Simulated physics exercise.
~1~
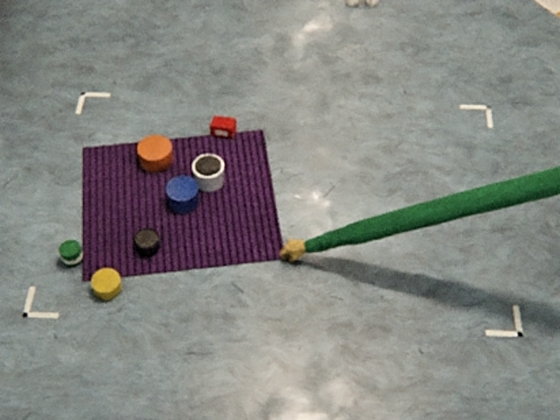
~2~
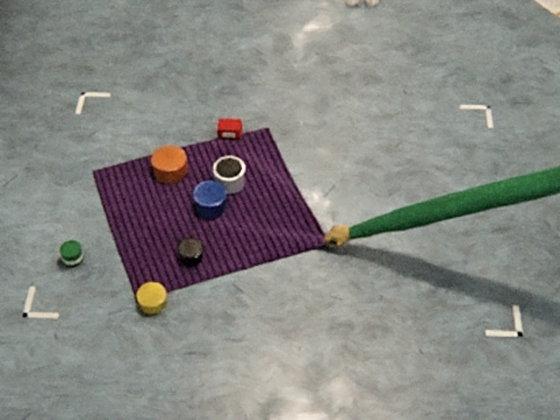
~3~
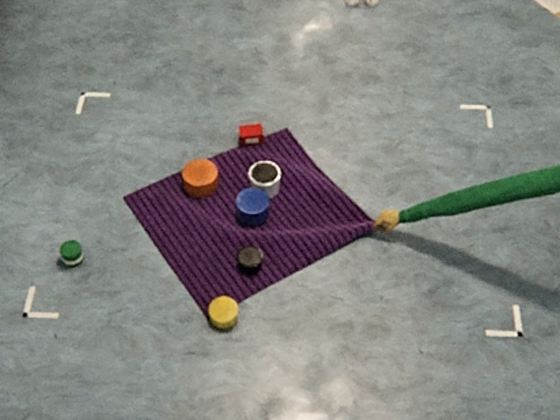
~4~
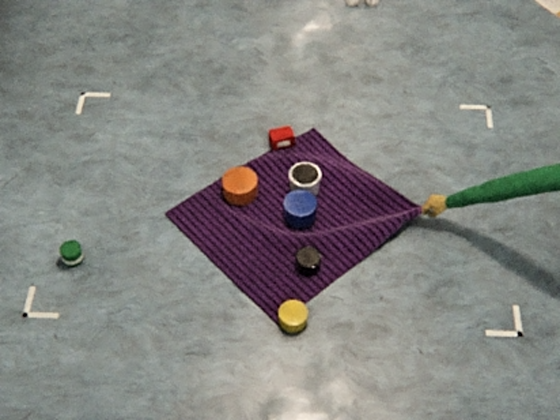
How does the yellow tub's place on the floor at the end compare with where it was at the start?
The yellow tub ends well to the right of where it began and slightly lower in view. It starts by the mat's lower left corner and finishes at the corner pointing toward the bottom.
Purple play mat sliding right and turning as a green pole pulls its corner, carrying containers along, leaving a green pot behind.
